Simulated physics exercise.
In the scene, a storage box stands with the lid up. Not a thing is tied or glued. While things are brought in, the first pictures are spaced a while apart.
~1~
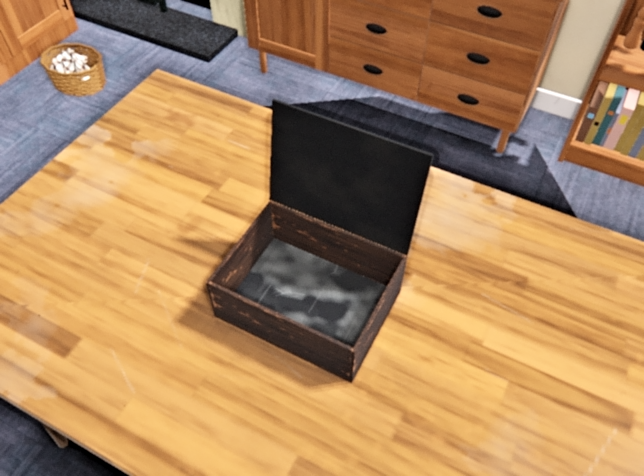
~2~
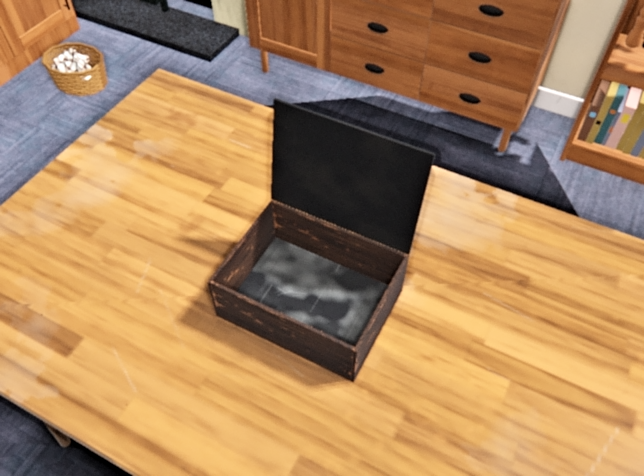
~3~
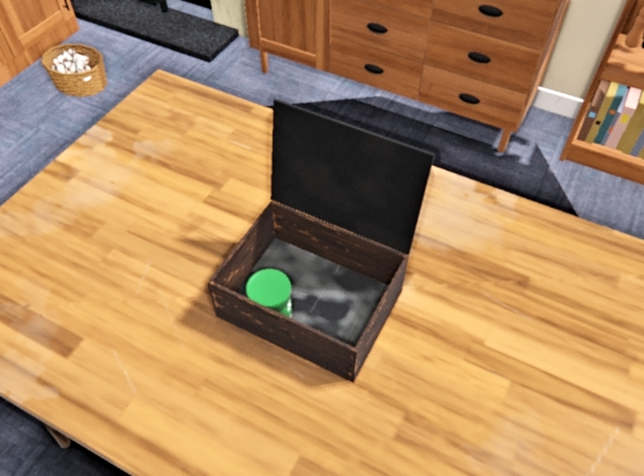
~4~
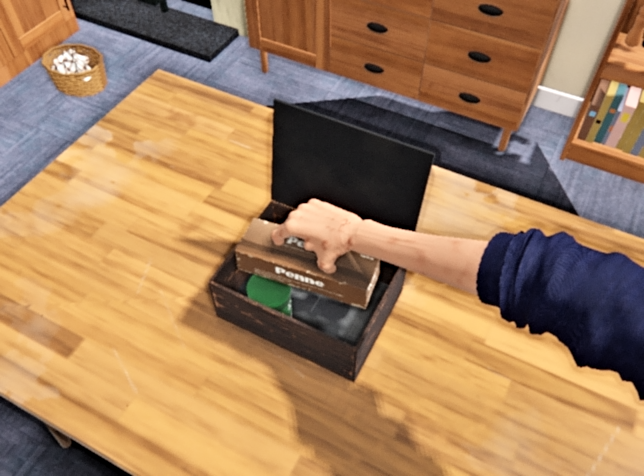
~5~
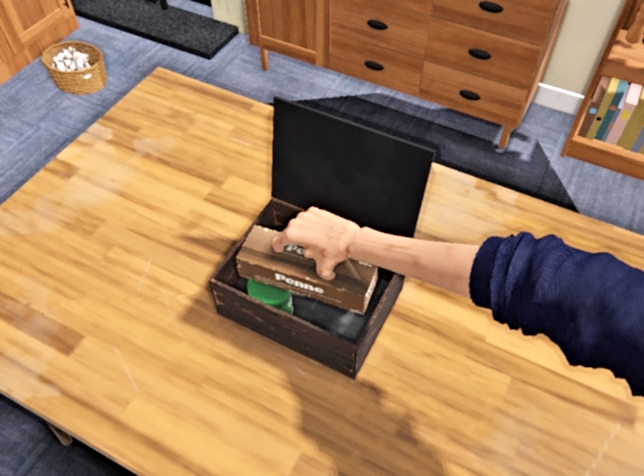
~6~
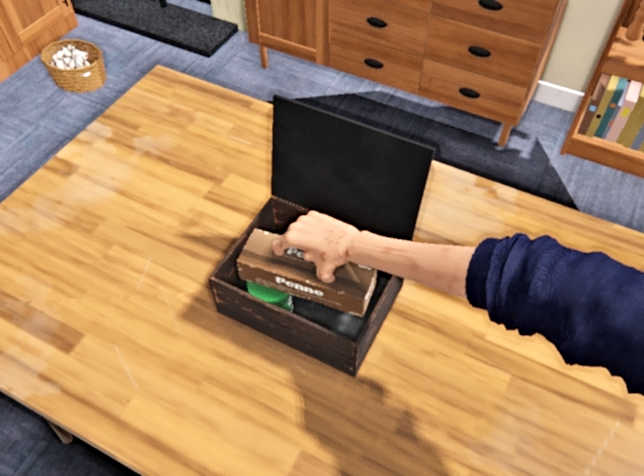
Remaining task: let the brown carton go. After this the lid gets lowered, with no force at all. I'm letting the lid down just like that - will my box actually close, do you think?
Yes, the lid is fully lowered.
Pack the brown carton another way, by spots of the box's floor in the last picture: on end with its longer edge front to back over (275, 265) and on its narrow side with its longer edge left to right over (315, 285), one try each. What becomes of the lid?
For the first packing it cannot come down, and for the second it seals the box.
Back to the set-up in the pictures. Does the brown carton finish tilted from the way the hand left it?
By the end the brown carton has leaned over.
Then, 1.10 s on from there, lid starting down; brown carton on its side near (314, 274).
Then, 1.80 s on from there, lid 38° above the rim; brown carton on its side near (314, 274).
In the end, lid shut; toppled in the box, brown carton; green tin unmoved. At the end, from the last picture's camera, brown carton near (314, 274).
